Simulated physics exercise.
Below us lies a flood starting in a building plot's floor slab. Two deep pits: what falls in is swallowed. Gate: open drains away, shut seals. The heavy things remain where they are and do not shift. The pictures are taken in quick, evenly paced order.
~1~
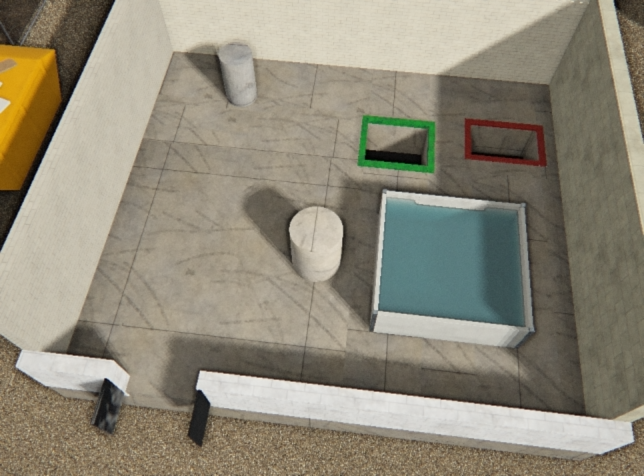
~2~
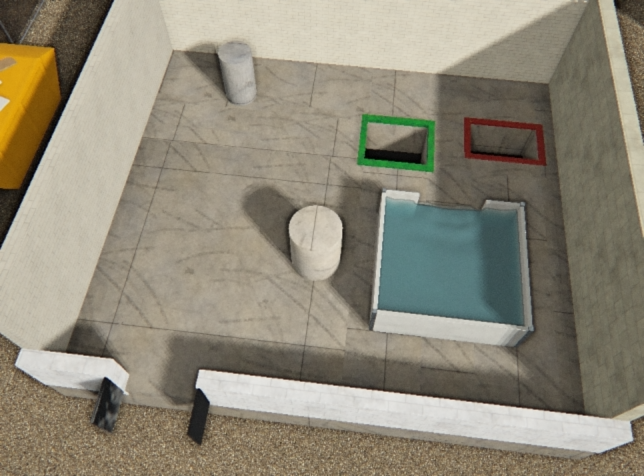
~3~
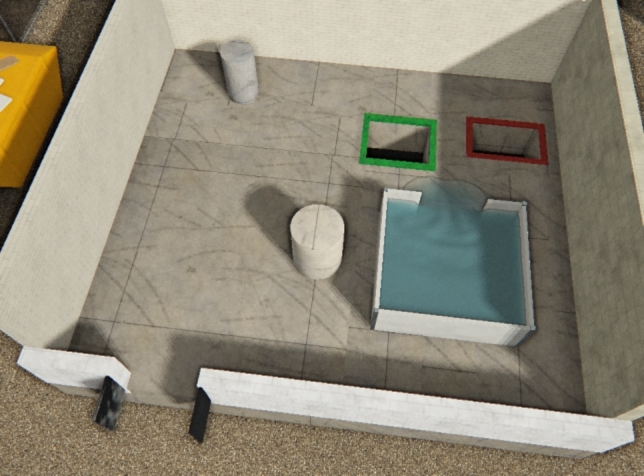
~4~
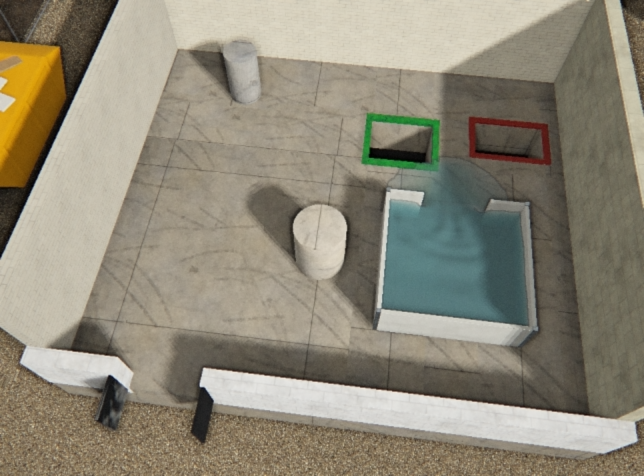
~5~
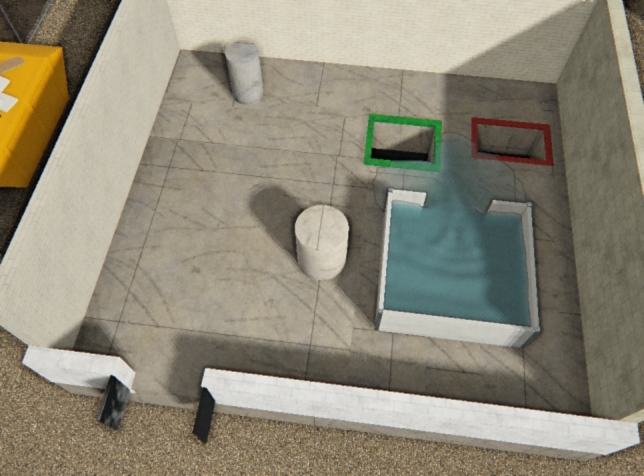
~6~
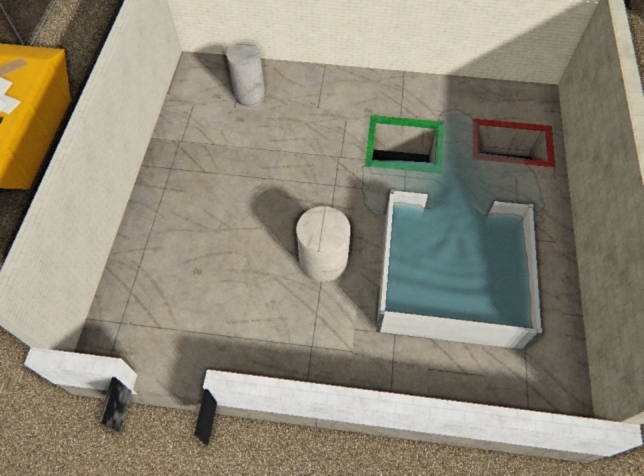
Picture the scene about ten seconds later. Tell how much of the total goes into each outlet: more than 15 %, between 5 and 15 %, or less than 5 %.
Where it goes: The gate gets less than 5 %; the green pit gets more than 15 %; the red pit gets more than 15 %.
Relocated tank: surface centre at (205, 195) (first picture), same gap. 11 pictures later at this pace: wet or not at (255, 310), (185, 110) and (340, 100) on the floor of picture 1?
Spot one unwetted, spot two wetted, spot three wetted.
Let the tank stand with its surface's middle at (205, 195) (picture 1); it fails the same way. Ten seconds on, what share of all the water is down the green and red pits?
The green pit gets roughly 6 per cent and the red pit roughly 25 per cent.
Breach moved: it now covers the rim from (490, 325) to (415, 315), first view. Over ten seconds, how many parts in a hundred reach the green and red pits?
Near enough: Green 0 percent, red 20 percent.
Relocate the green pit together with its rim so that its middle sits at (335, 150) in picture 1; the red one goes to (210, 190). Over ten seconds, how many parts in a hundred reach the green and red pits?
The green pit ends up with 4 per cent, the red pit with 8 per cent.
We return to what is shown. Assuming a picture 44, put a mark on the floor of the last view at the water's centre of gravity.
Close to pixel (430, 207).
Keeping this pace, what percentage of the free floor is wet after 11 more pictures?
Roughly 20 percent, I'd say.
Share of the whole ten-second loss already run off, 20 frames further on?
It comes to around 55 per cent.
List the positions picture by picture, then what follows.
In the first frame, still water in the water tank at (452, 259).
In the second frame, water pours out on the water tank's far side and has run to a hidden place.
In the third frame, water pours out on the water tank's far side and has run to (413, 185).
In the fourth frame, the front is at (463, 163), out from the gap on the water tank's far side.
In the fifth frame, water pours out on the water tank's far side and has run to (459, 137).
In the sixth frame, the front is at (457, 114), out from the gap on the water tank's far side.
A moment on, water covers 15 % of the floor; the gate 0 %, the green pit 5 %, the red pit 4 %.
Next, water covers 20 % of the floor; the gate 0 %, the green pit 11 %, the red pit 9 %.
Then, water covers 25 % of the floor; the gate 0 %, the green pit 16 %, the red pit 15 %.
Later, water covers 40 % of the floor; the gate 0 %, the green pit 21 %, the red pit 26 %.
In the end, water covers 60 % of the floor; the gate 0 %, the green pit 23 %, the red pit 34 %.
